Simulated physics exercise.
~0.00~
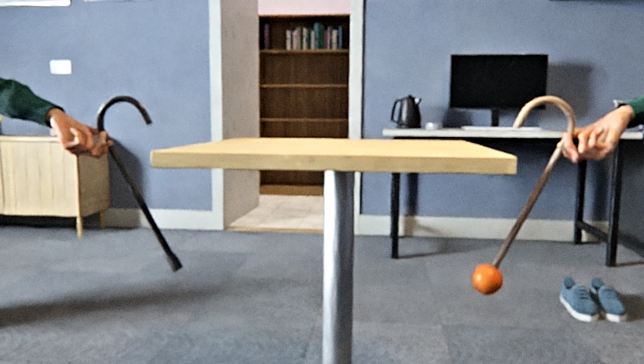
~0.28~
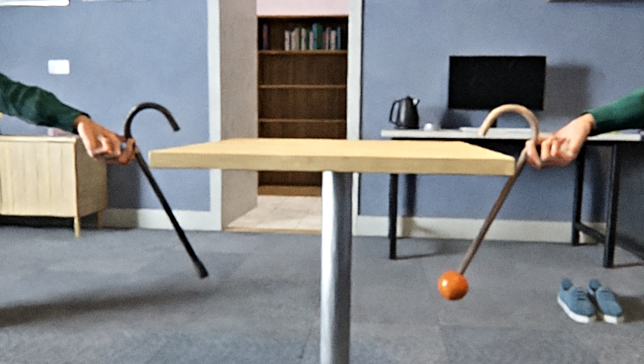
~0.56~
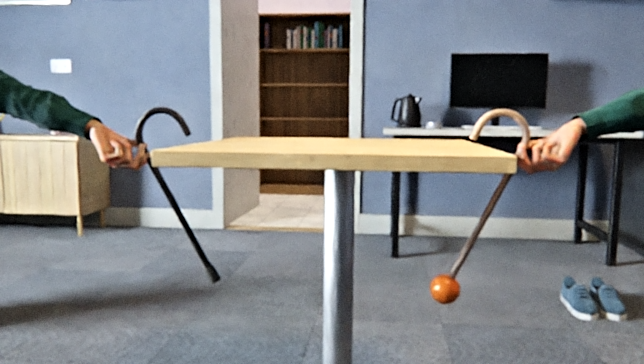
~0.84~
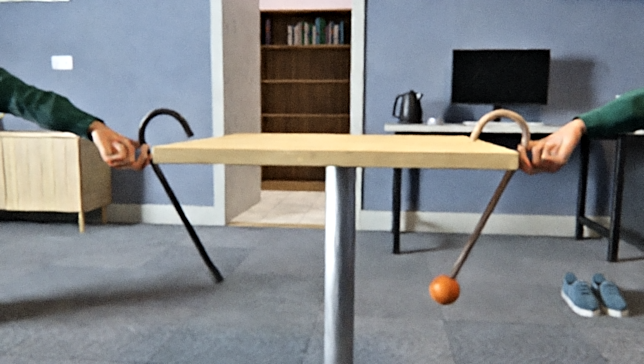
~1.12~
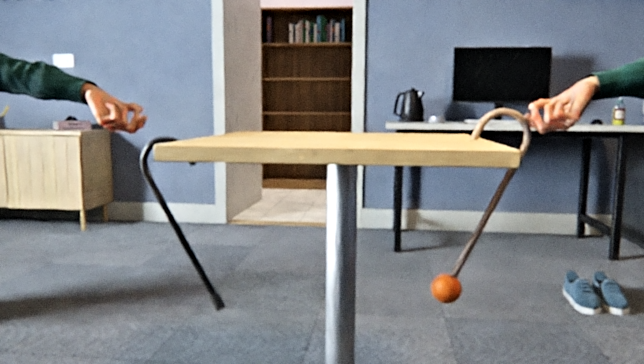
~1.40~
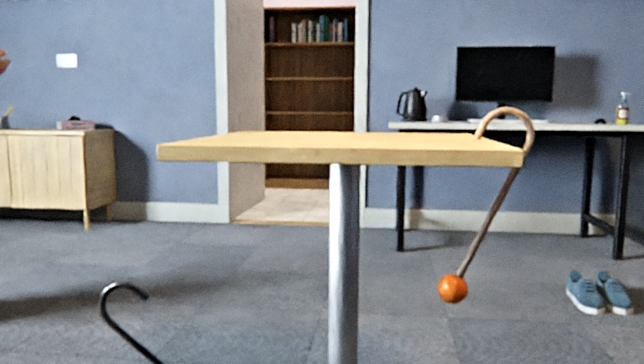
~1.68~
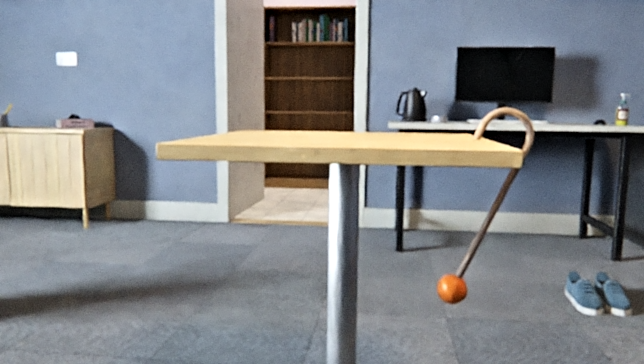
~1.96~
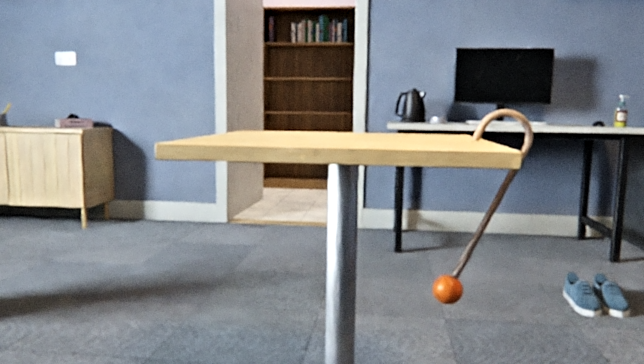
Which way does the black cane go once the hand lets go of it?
It moves down, dropping away from the left edge of the table toward the floor.
